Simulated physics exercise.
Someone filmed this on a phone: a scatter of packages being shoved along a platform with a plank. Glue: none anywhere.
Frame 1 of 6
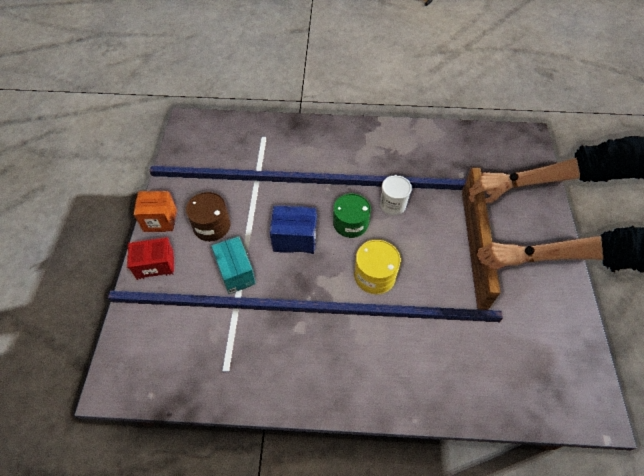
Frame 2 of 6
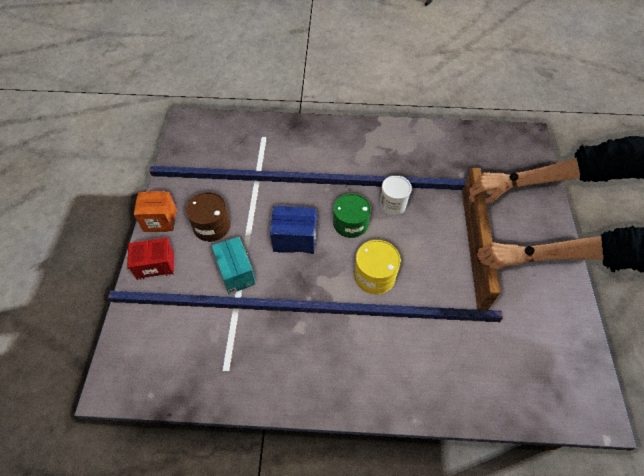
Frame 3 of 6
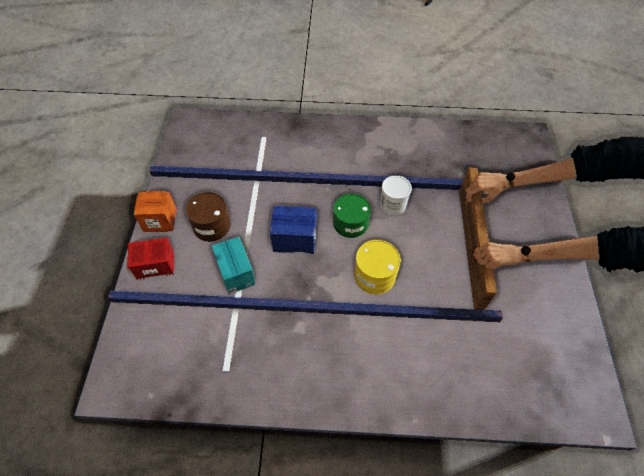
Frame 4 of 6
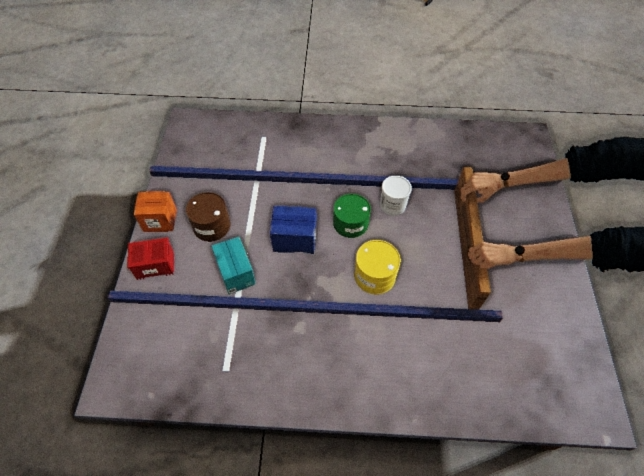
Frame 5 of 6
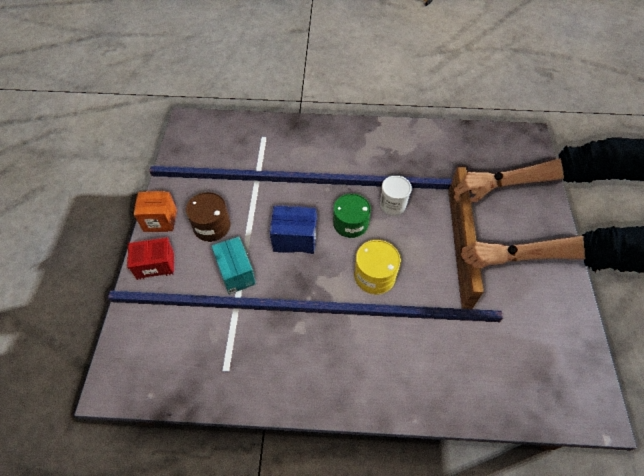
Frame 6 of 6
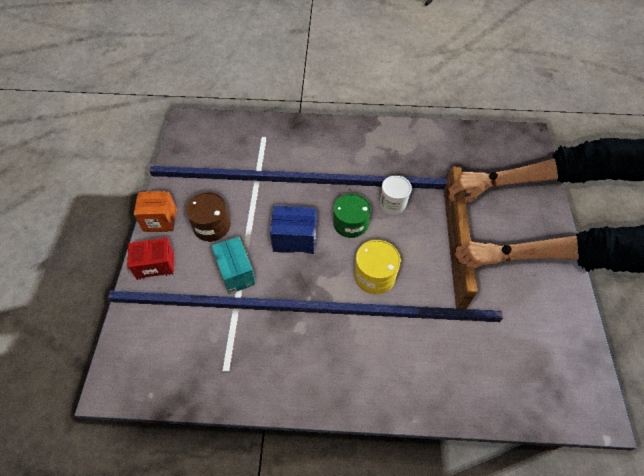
The clip opens on colored blocks and round containers scattered between two blue rails on a gray platform, with a white stripe crossing it. At the right, two hands grip a wooden plank and slide it slightly left toward the white and yellow containers, while the objects stay still.
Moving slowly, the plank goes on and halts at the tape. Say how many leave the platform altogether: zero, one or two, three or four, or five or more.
My prediction is no fallers.
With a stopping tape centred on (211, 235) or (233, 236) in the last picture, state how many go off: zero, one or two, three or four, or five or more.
The first spot gives one or two, the second gives zero.
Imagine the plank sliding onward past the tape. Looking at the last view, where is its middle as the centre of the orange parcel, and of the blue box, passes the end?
The middle is at (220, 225) when it's the orange parcel, and at (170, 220) when it's the blue box.
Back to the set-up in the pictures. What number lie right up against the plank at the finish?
The count comes out at 3.
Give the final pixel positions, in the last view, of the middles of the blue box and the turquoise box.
(204, 232) and (182, 268), approximately.
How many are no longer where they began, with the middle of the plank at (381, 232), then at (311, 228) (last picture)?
At first I count 2, and then 4.
A little later, none off yet; orange parcel at rest near (156, 212); red tote at rest near (152, 259); brown canister at rest near (209, 217).
When it is over, the number that fall off is zero.
